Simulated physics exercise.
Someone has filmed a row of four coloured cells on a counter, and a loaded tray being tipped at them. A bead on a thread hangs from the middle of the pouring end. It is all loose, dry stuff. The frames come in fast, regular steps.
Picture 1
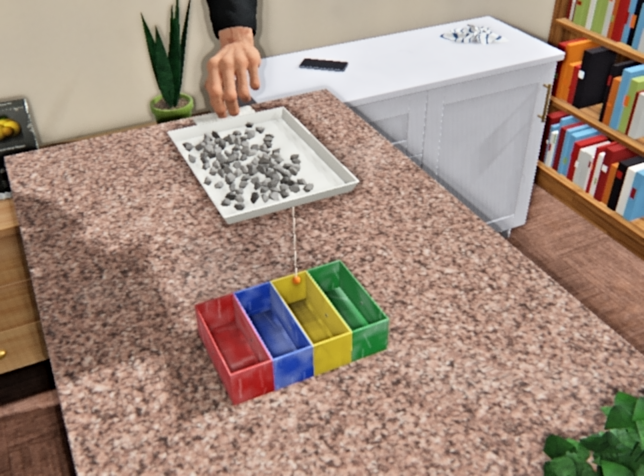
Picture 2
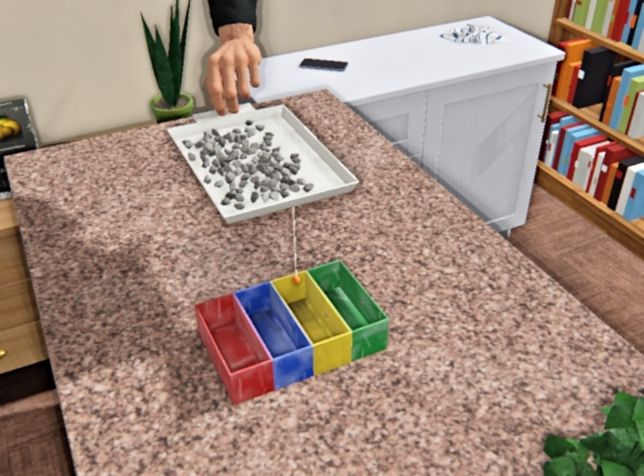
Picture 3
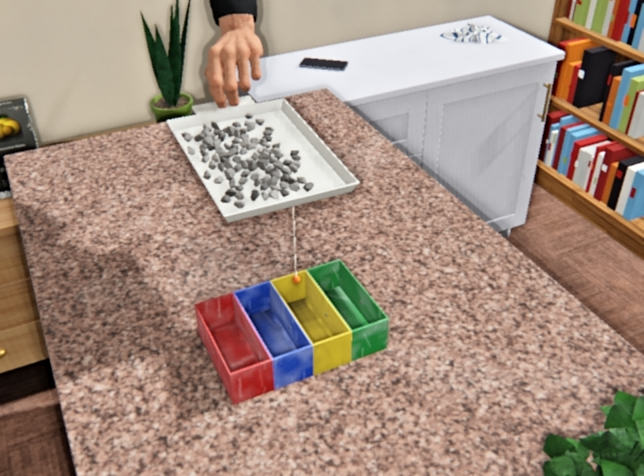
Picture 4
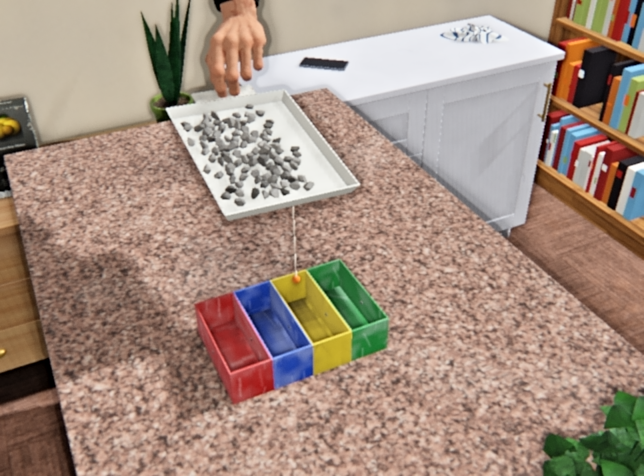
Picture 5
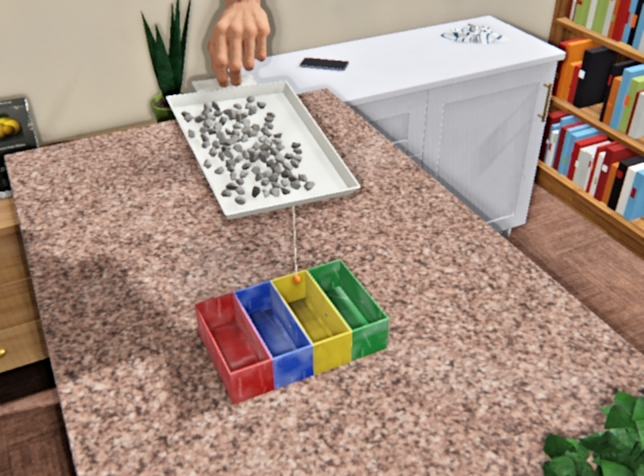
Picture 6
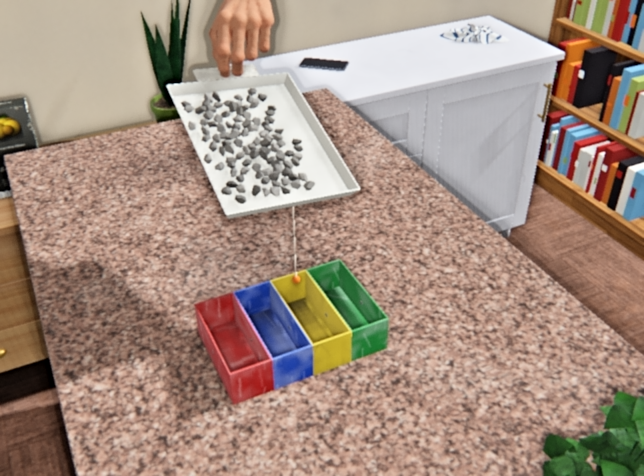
A hand gripping the far edge of a white tray of grey gravel slowly raised that side, tilting the tray toward the red, blue, yellow and green cells while the gravel stayed on it.
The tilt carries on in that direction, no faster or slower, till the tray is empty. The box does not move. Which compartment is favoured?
It favours the green compartment.
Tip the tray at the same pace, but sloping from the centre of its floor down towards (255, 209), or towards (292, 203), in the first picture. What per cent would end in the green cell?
The first gives 0 %, the second 20 %.
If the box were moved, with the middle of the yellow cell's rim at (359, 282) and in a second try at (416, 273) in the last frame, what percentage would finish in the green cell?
The first gives 10 %, the second 0 %.
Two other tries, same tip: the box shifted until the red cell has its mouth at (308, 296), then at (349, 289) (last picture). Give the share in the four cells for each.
First some 90, then 70 per cent.
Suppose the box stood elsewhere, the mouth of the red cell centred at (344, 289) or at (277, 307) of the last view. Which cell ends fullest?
The first try: The red cell. The second: The yellow one.
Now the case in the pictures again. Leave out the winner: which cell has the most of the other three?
It is the cell in yellow.
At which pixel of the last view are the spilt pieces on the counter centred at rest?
Near (406, 312).
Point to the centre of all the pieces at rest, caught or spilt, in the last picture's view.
At about (354, 323).
Just after the last frame, tray tipped steeply; the larger part on the tray; roughly a quarter falling or outside the box.
A moment on, tray tipped past a quarter turn; roughly a third in the green cell; about a tenth in the yellow cell; just a few in the blue cell; roughly half falling or outside the box.
Further on, tray tipped past a quarter turn; roughly half in the green cell; roughly a quarter in the yellow cell; about a tenth in the blue cell; roughly a third falling or outside the box.
When it is over, tray tipped past a quarter turn; roughly half in the green cell; roughly a quarter in the yellow cell; about a tenth in the blue cell; not one in the red cell; roughly a third outside the box.
